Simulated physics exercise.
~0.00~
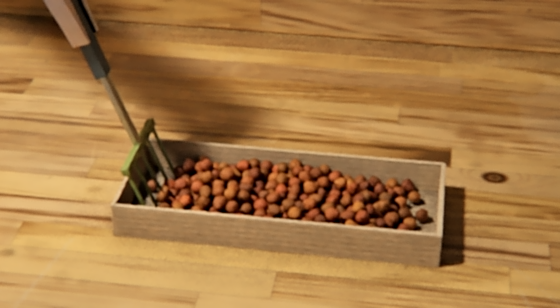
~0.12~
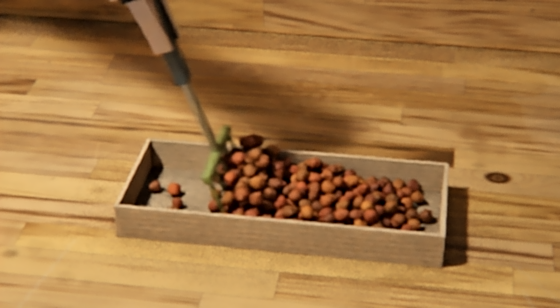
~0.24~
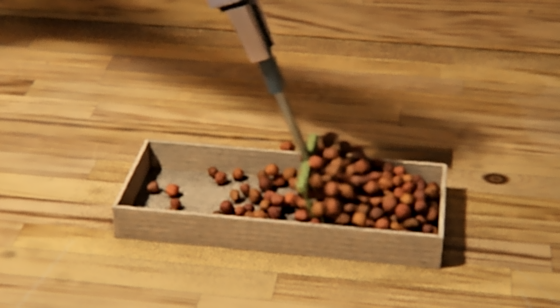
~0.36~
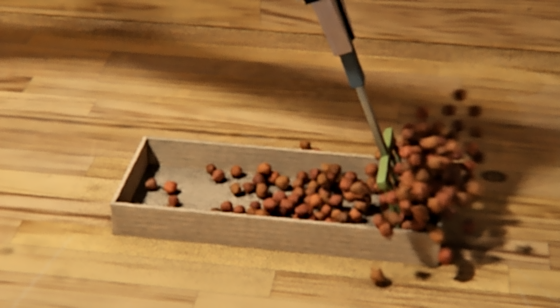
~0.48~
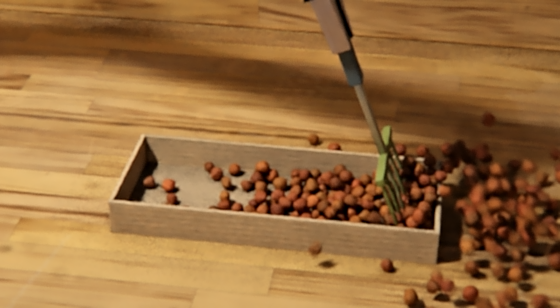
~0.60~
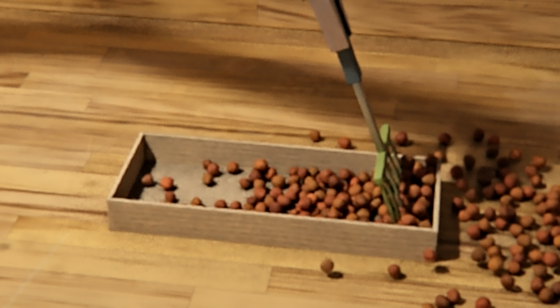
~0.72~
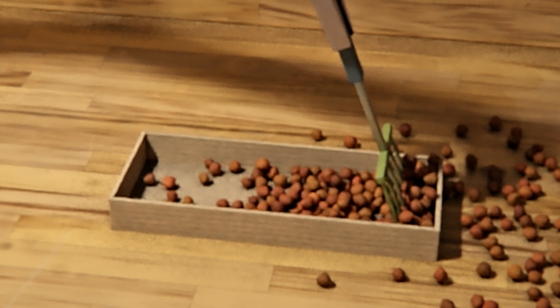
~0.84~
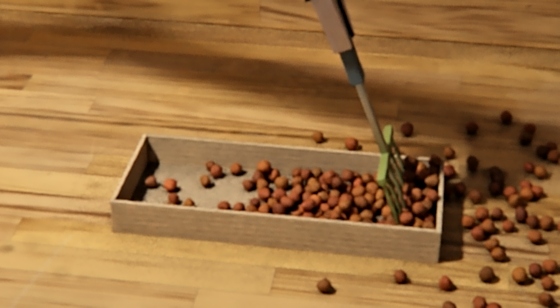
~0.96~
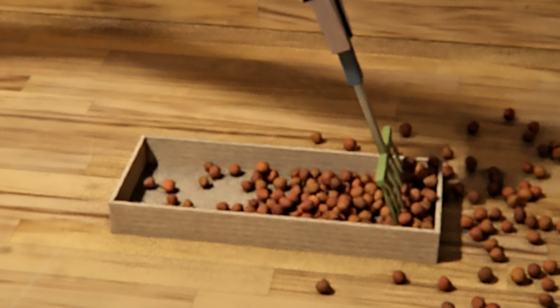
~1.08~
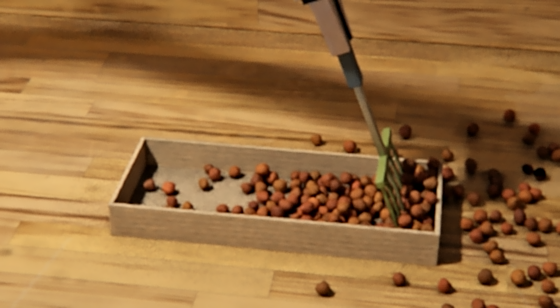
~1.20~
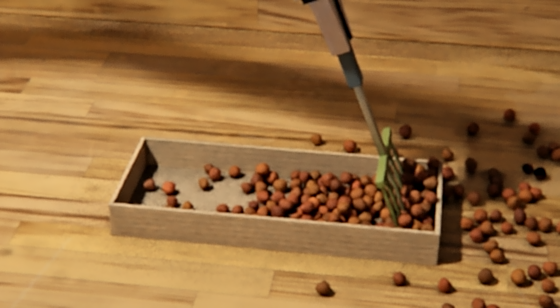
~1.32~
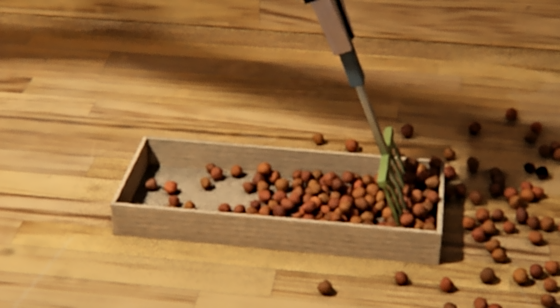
A rake sweeps hazelnuts rightward through a tray, spilling many onto the table before stopping.
